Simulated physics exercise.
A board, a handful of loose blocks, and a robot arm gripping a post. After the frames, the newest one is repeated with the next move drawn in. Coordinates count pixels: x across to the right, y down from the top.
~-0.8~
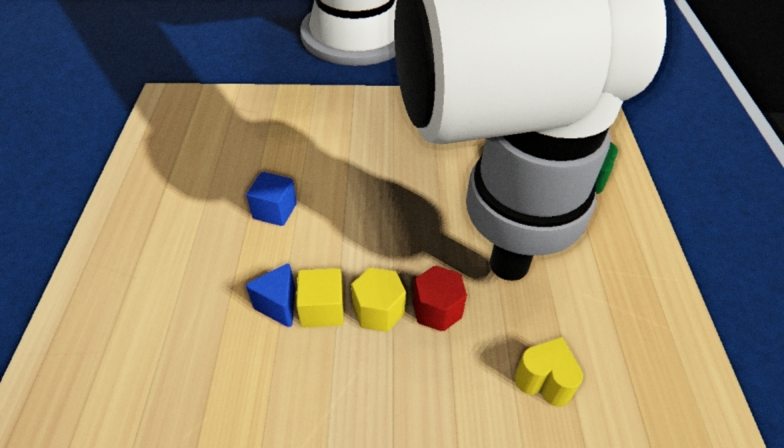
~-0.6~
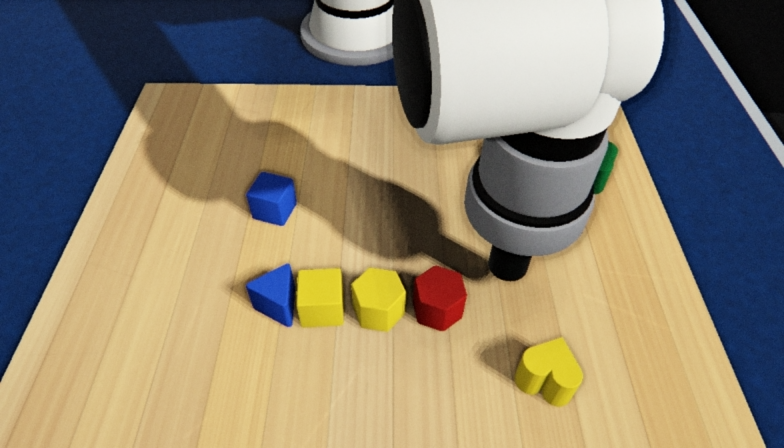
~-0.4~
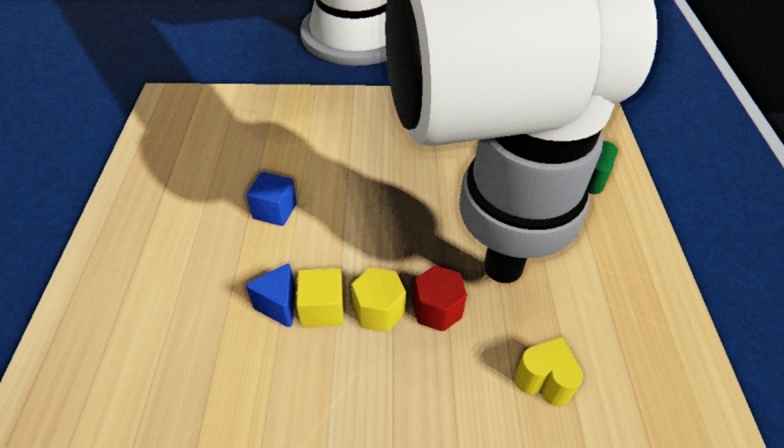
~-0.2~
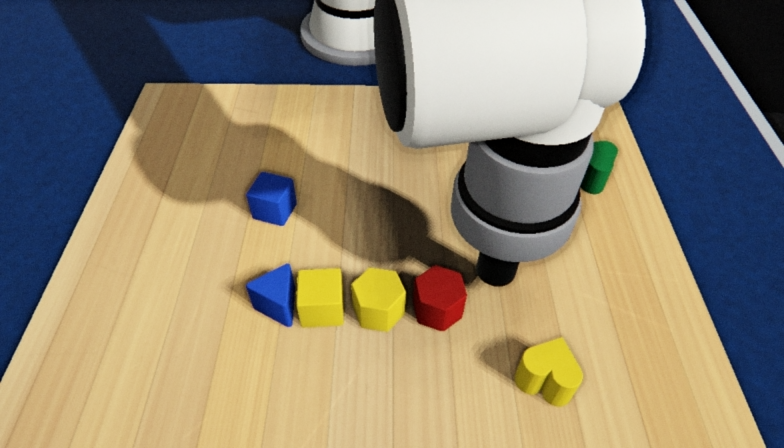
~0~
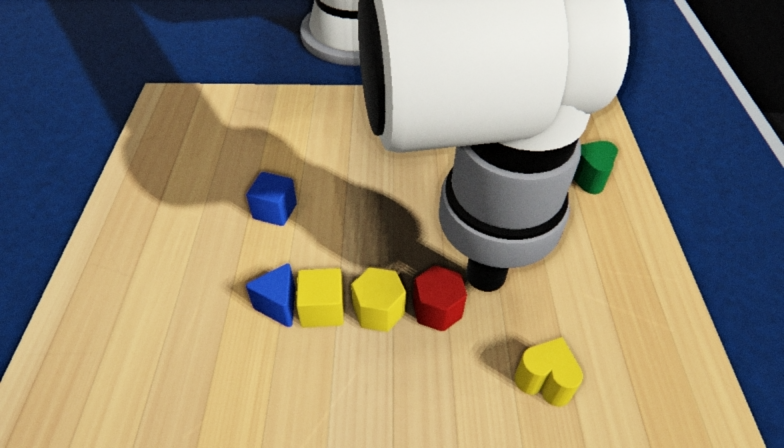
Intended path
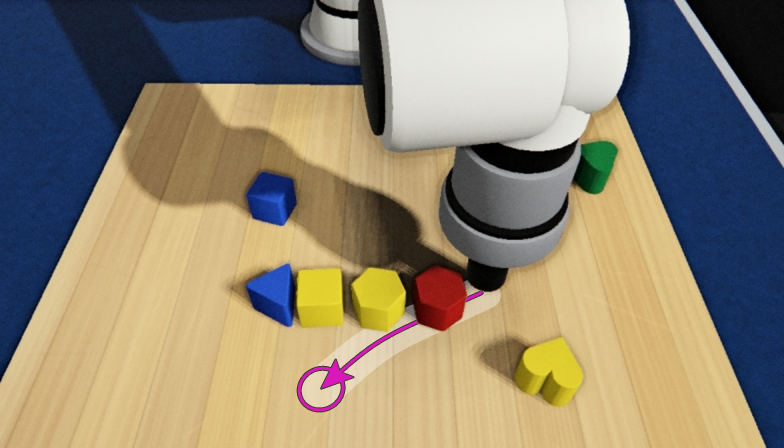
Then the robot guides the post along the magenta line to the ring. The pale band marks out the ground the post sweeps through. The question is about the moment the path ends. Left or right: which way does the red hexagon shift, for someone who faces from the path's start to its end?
It moves off to the left.
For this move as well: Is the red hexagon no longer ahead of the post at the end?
No.
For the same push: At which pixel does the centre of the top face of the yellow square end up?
I think it will end close to (289, 287).
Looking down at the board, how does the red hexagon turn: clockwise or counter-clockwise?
Overhead view: Anti-clockwise.
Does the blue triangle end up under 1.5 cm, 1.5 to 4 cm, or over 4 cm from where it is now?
Result: 1.5-4 cm.
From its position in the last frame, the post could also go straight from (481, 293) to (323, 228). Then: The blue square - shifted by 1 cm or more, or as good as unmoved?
The block stays on its spot.
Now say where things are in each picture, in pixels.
In the first frame, post tip at (509, 265); block tops, blue triangle at (273, 284); yellow square at (319, 286); yellow hexagon at (378, 288); red hexagon at (441, 286).
In the second frame, post at (508, 266); blocks unchanged.
In the third frame, post at (503, 268); blocks unchanged.
In the fourth frame, post at (496, 271); blocks unchanged.
In the fifth frame, post at (486, 276); blue triangle at (273, 284); yellow square at (319, 286); yellow hexagon at (378, 288); red hexagon at (441, 286).
Path on the board, from (481, 293) over (428, 317) and (373, 346) to (321, 389).
What follows on the original path. One third of the way, post at (428, 301); blue triangle at (265, 281), turned 20° clockwise; yellow square at (304, 285), turned 30° clockwise; yellow hexagon at (342, 306), turned 45° clockwise; red hexagon at (392, 318), turned 25° anticlockwise.
Two thirds of the way, post at (371, 331); blue triangle at (253, 271), turned 35° clockwise; yellow square at (290, 287), turned 60° clockwise; yellow hexagon at (297, 334), turned 105° clockwise; red hexagon at (342, 363), turned 55° anticlockwise.
At the end, post at (318, 374); blue triangle at (253, 271), turned 35° clockwise; yellow square at (289, 287), turned 60° clockwise; yellow hexagon at (277, 340), turned 150° clockwise; red hexagon at (289, 414), turned 70° anticlockwise.
